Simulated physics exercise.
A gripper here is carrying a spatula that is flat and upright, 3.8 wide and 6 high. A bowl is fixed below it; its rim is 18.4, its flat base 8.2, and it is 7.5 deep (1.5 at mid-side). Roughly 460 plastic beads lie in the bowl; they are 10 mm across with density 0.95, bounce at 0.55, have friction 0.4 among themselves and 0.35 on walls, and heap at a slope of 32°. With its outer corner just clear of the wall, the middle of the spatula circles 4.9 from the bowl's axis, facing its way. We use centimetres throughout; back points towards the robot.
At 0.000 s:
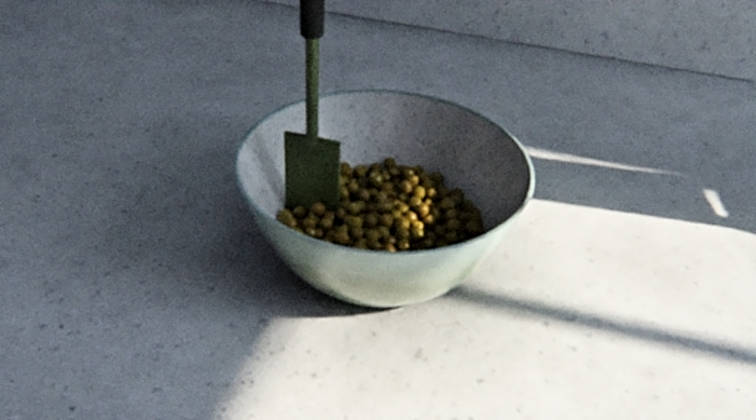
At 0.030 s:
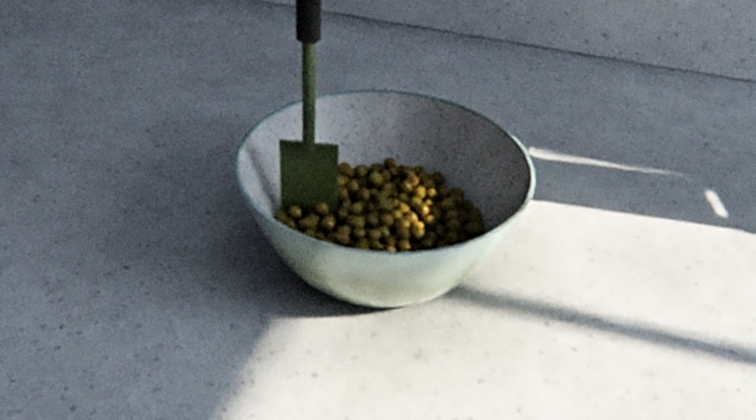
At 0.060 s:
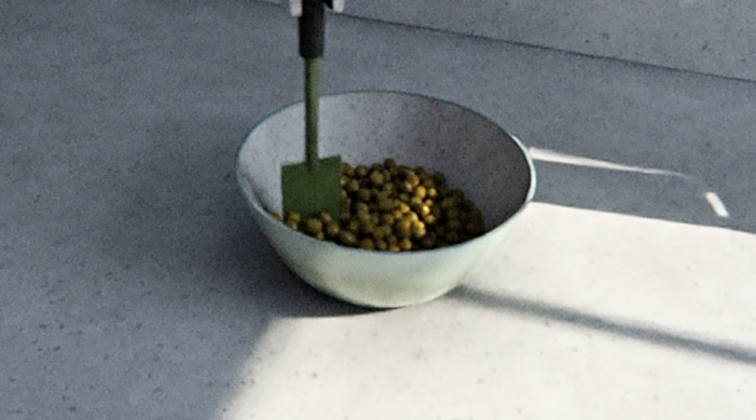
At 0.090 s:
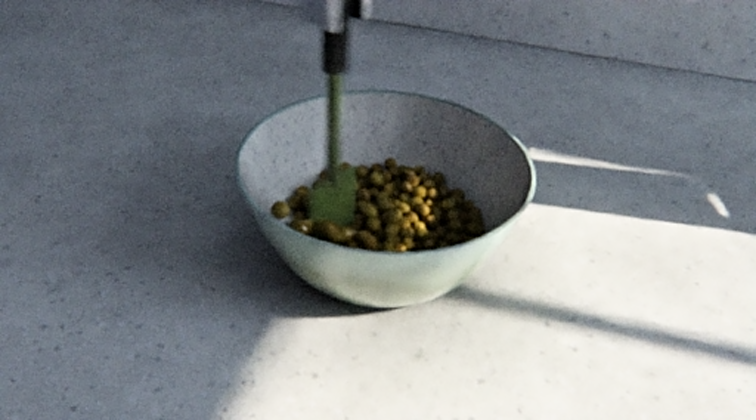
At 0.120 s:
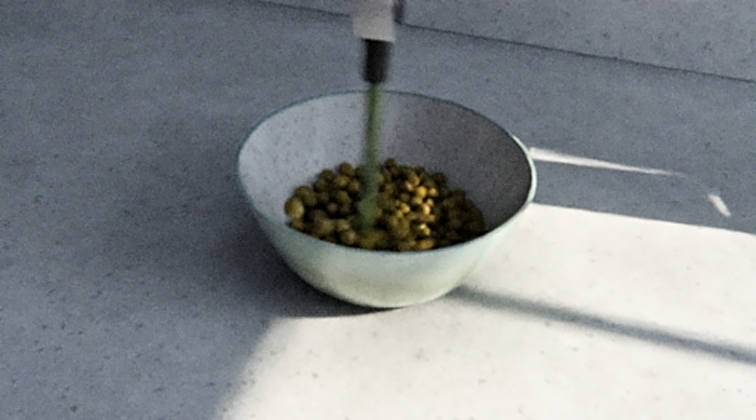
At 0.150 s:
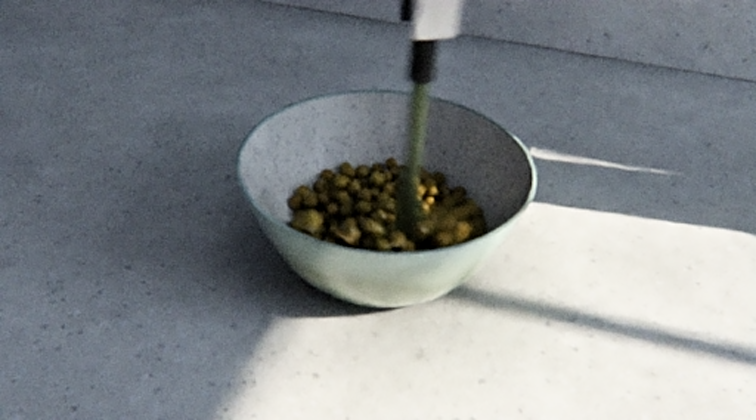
The footage shows a green spatula with a dark handle, held by a partly visible robotic gripper, sweeping from left to right through yellowish beads in a pale bowl, its blade turning edge-on while the bowl stays still.
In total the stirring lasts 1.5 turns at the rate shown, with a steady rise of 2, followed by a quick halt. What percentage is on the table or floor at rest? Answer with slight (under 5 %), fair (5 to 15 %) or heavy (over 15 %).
Fair.
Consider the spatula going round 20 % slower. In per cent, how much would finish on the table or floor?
About 5 percent, I'd say.
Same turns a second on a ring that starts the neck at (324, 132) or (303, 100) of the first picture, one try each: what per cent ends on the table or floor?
Close to 10 and 0 in a hundred.
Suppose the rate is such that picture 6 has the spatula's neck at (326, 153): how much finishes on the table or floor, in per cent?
Some 0 per cent.
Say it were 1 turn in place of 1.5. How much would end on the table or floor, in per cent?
Estimate: About 5 percent.
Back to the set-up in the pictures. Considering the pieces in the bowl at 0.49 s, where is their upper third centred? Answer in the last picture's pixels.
In the final view it lies at about (363, 217).
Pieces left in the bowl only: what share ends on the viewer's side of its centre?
Roughly 50 per cent.
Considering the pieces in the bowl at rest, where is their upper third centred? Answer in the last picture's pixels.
I'd put it at about (377, 220).
By 0.32 s, 282° round, highest piece 9 above the table; 440 in the bowl, 5 on the table or floor, 11 in flight or on the tool.
By 0.49 s, 81° round, highest piece 9 above the table; 420 in the bowl, 25 on the table or floor, 11 in flight or on the tool.
By 0.78 s, 180° round, highest piece 5 above the table; 419 in the bowl, 37 on the table or floor.
By 1.48 s, 180° round, highest piece 5 above the table; 419 in the bowl, 37 on the table or floor.
Final count, 419 in the bowl, 37 on the table or floor. That is 8 % on the table or floor.
